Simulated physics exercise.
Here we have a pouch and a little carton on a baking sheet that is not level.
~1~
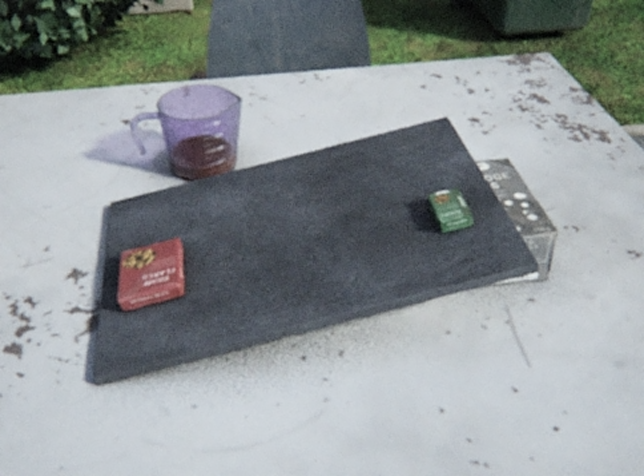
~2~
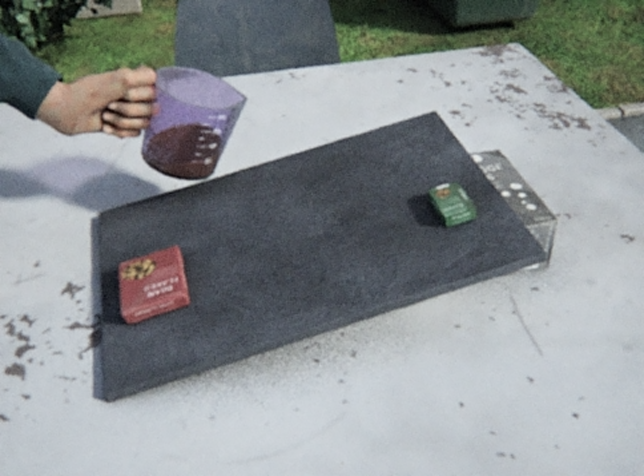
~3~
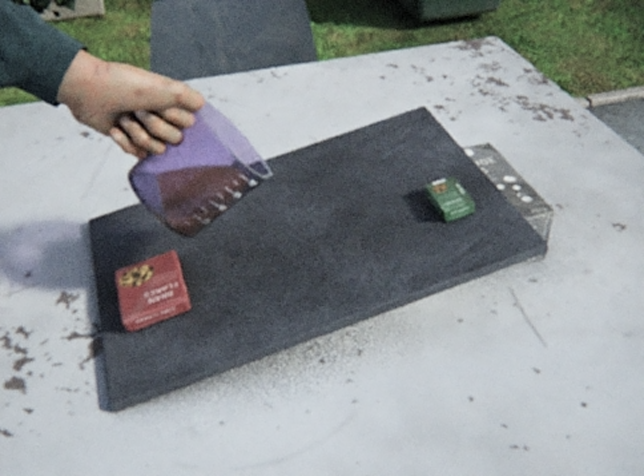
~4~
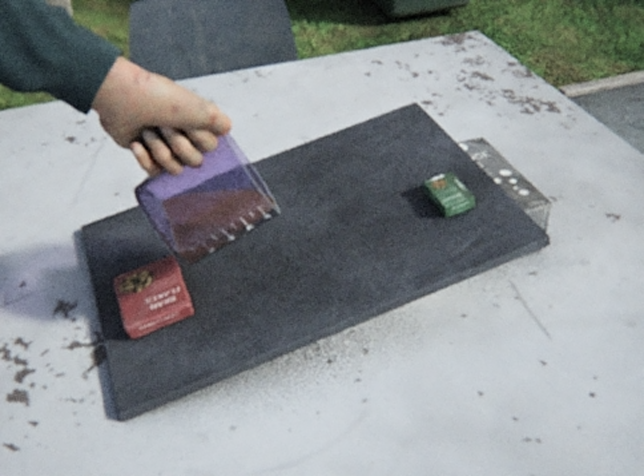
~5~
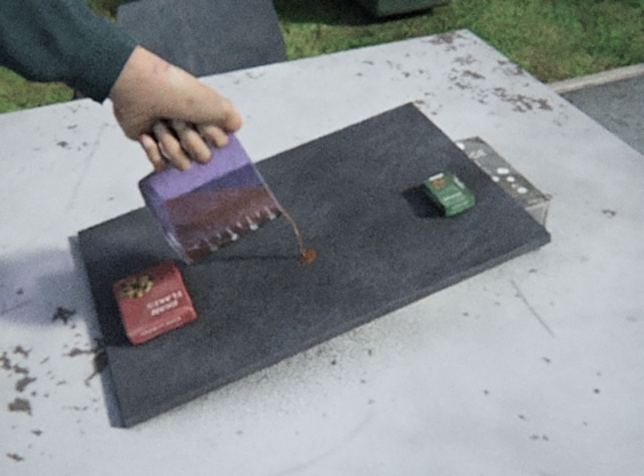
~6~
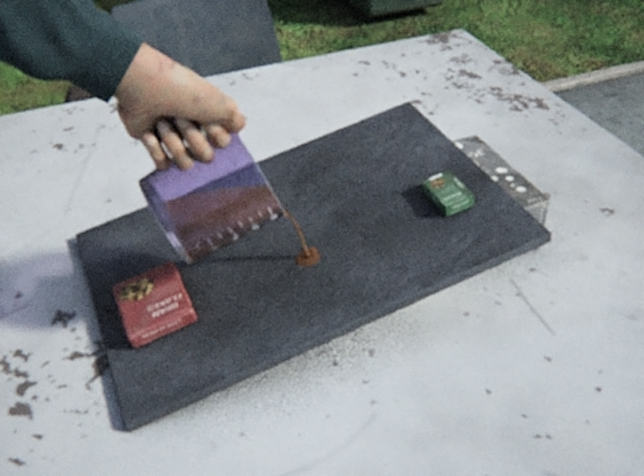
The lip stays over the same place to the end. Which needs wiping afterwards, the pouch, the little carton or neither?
On the left the pouch ends up in the puddle, on the right the little carton remains untouched.
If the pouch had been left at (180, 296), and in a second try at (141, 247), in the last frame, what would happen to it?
In the first try it gets wet; in the second it remains untouched.
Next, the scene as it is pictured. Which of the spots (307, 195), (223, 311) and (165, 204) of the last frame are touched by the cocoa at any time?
In turn: Untouched, reached, untouched.
Soon after, it runs down to the left; the pouch is dry; the little carton is dry.
Later, it runs down to the left and off the end; the pouch is wet; the little carton is dry.
In the end, it runs down to the left and off the end; the pouch is wet; the little carton is dry.
